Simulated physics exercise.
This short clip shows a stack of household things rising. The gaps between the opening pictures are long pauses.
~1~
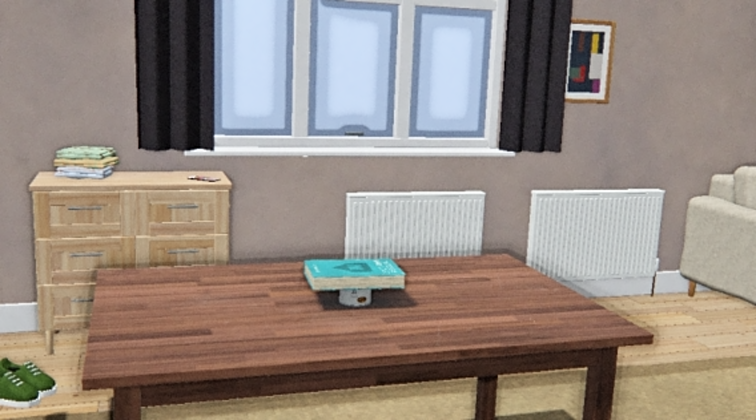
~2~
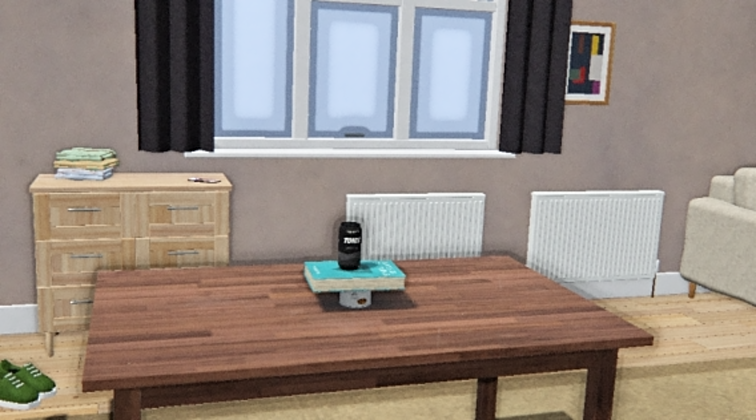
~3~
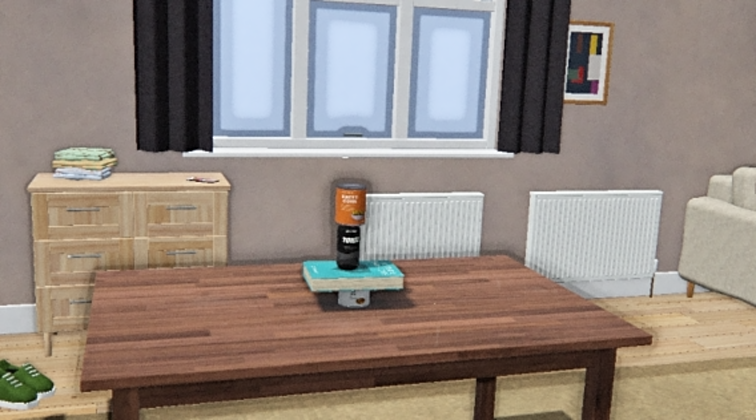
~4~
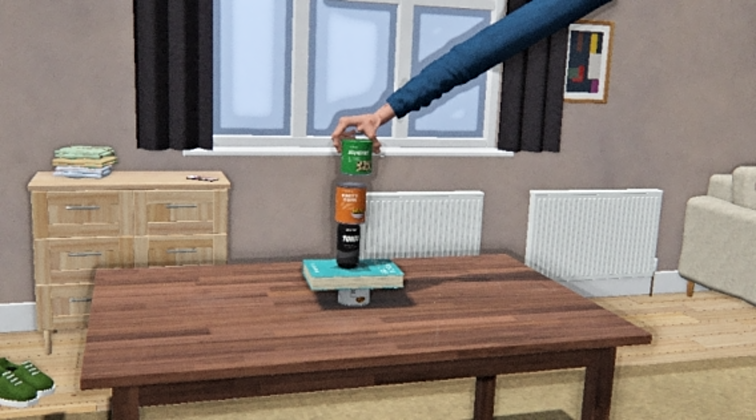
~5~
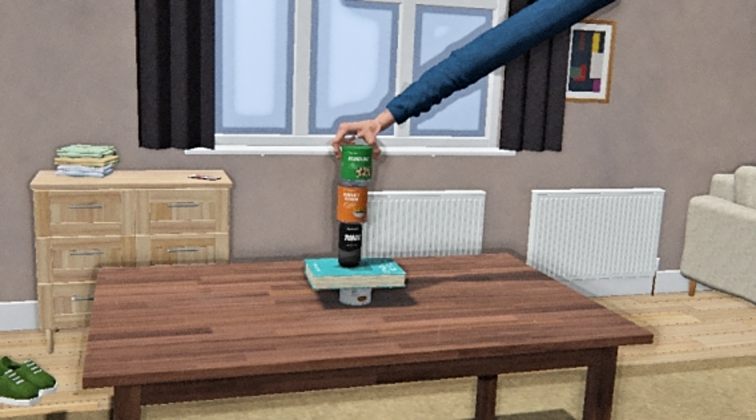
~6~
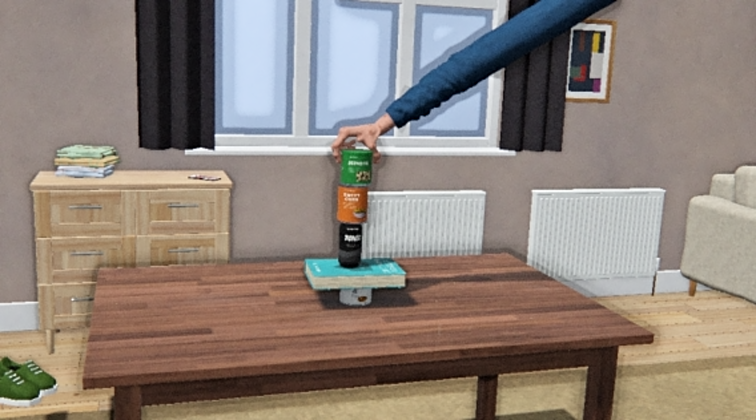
A hand lowers a green pot onto stacked orange and black containers above a book.
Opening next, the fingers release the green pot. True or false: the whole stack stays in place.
True.
Then, 0.20 s on from there, no change.
Then, 0.60 s on from there, green pot resting near (357, 168).
In the end, all 5 unmoved. At the end, from the last picture's camera, green pot near (357, 168). The pile stays up.
